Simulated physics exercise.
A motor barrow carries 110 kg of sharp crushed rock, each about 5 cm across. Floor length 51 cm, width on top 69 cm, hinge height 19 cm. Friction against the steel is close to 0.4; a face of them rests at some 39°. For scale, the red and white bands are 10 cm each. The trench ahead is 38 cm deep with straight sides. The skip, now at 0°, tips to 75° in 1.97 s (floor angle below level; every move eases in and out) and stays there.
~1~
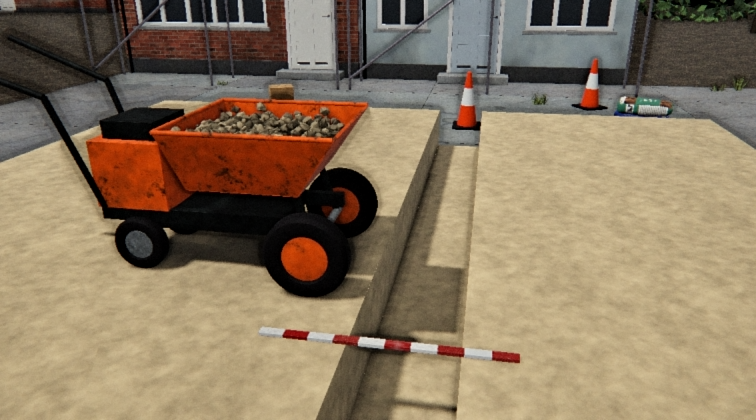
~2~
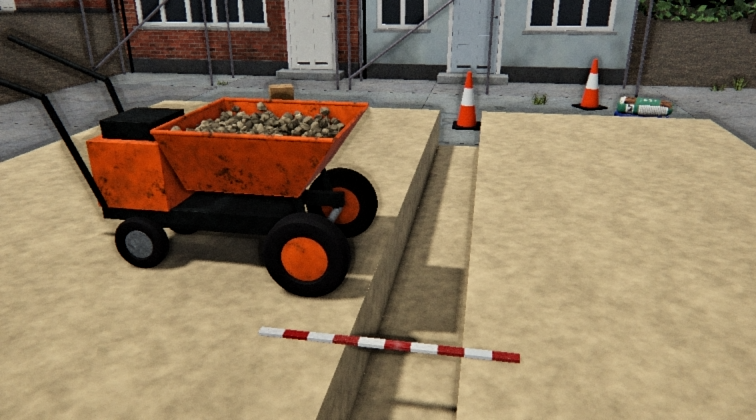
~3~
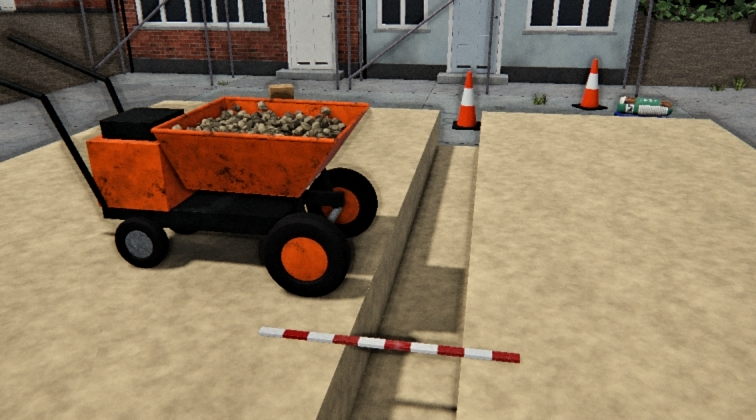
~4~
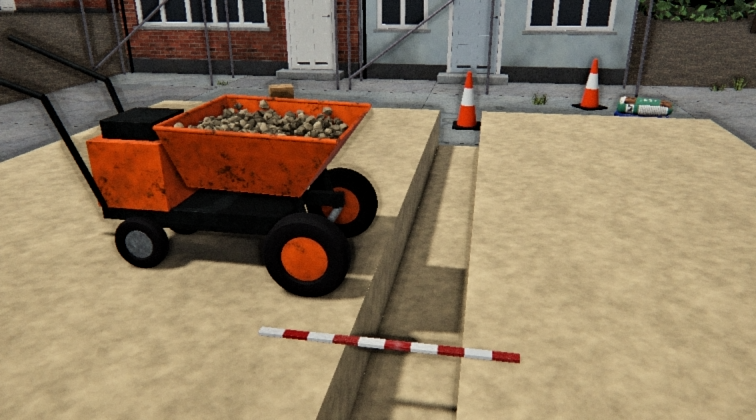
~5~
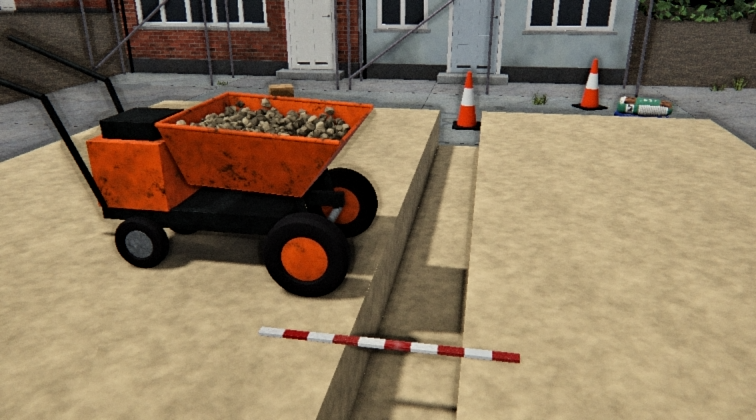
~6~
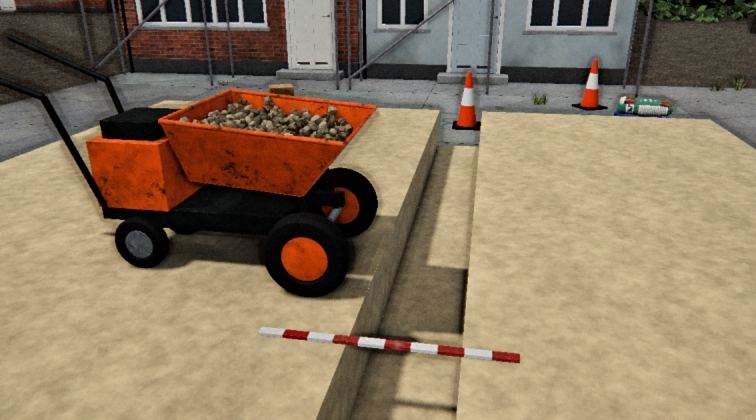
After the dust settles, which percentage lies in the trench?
About 70 per cent.
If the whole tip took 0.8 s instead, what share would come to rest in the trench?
In that case some 55 per cent.
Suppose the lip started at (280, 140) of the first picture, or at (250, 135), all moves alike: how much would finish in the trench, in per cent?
Near 100 per cent from the first place, 95 from the second.
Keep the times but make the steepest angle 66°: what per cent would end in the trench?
Then about 35 per cent.
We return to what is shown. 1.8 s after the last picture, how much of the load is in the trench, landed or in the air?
Some 20 per cent.
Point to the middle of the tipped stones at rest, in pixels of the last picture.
Near (451, 323).
Then, 1.2 s after the last picture the floor is at 63°, 100 % in the skip; the foremost stones are at (438, 214).
Then, 1.8 s after the last picture the floor is at 75°, 66 % in the skip, 18 % in the trench, 16 % past the trench; the foremost stones are at (544, 277).
Then, 2.1 s after the last picture the floor is at 75°, 38 % in the skip, 34 % in the trench, 27 % past the trench; the foremost stones are at (575, 271).
Then, 4.1 s after the last picture the floor is at 75°, 3 % in the skip, 70 % in the trench, 27 % past the trench; the foremost stones are at (576, 268).
